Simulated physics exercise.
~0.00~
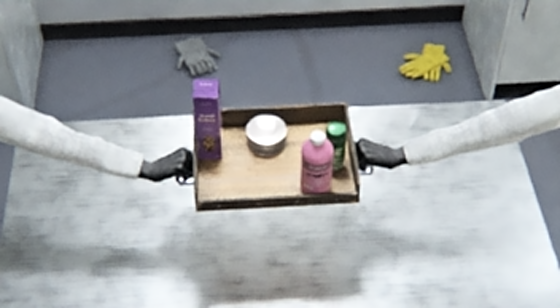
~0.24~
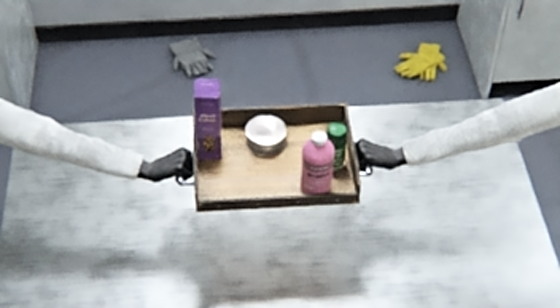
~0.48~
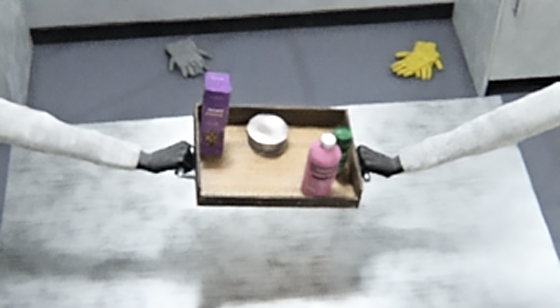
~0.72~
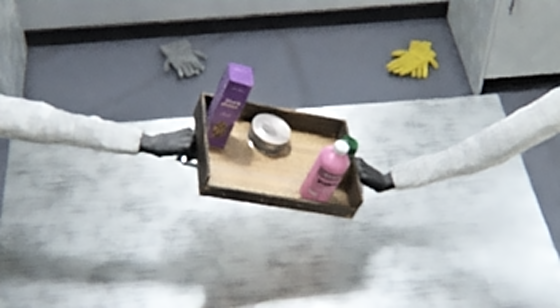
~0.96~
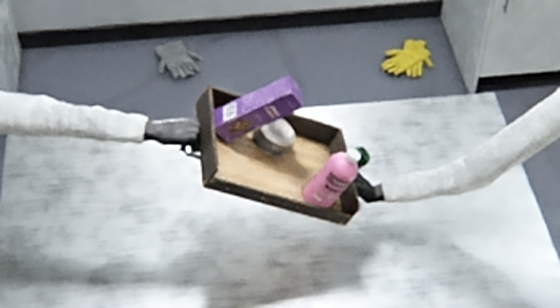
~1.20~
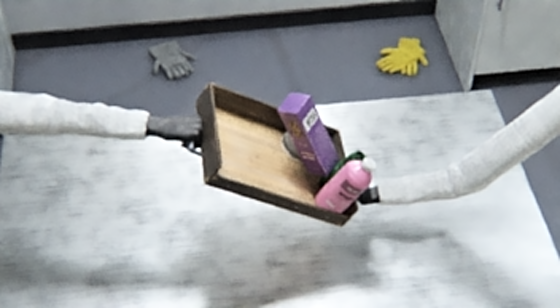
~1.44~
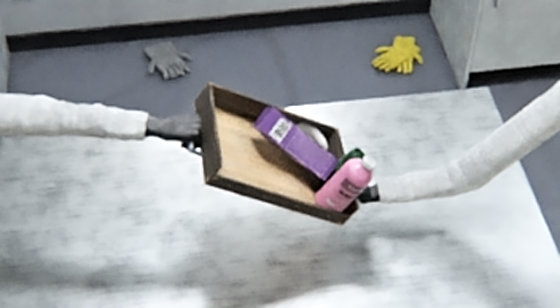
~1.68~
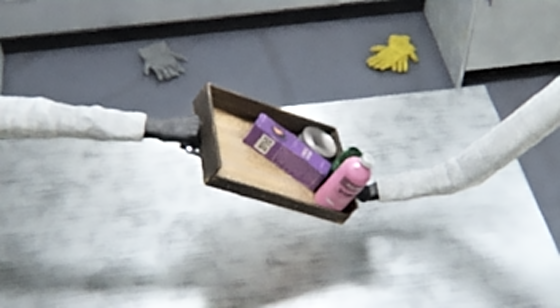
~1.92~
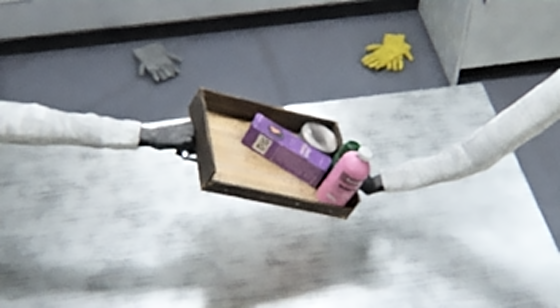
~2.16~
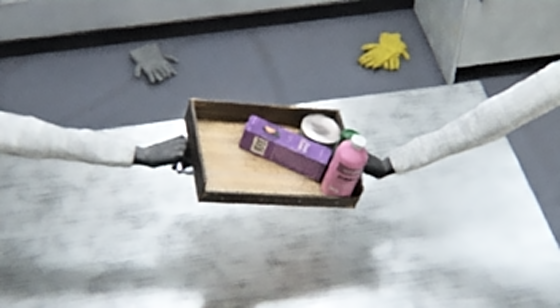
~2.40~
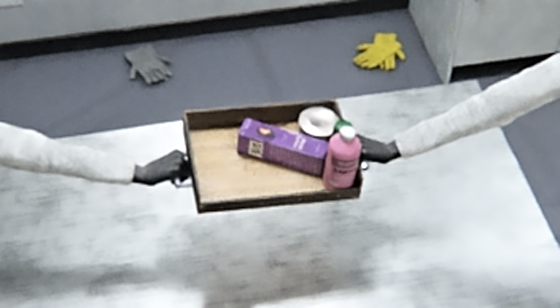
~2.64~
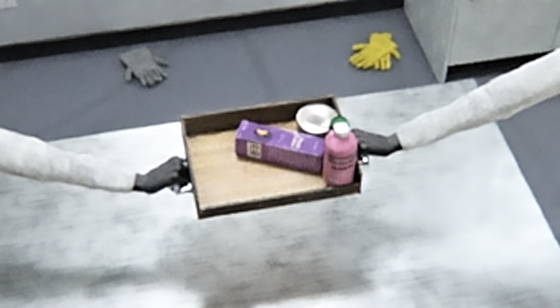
Two dark-gloved hands in white sleeves hold an open brown crate by its ends above a pale, smudged surface, seen from above, with a grey glove and a yellow glove on the grey floor beyond. Inside stand a tall purple carton at left, a whitish-grey tub in the middle, and a pink bottle and green can at right. The crate tips right side down, and the carton topples and tumbles toward the right while the tub slides that way. The hands hold the slant briefly, then level the crate. The carton ends lying on its side, with the tub, upright bottle and can beside it, all still inside.
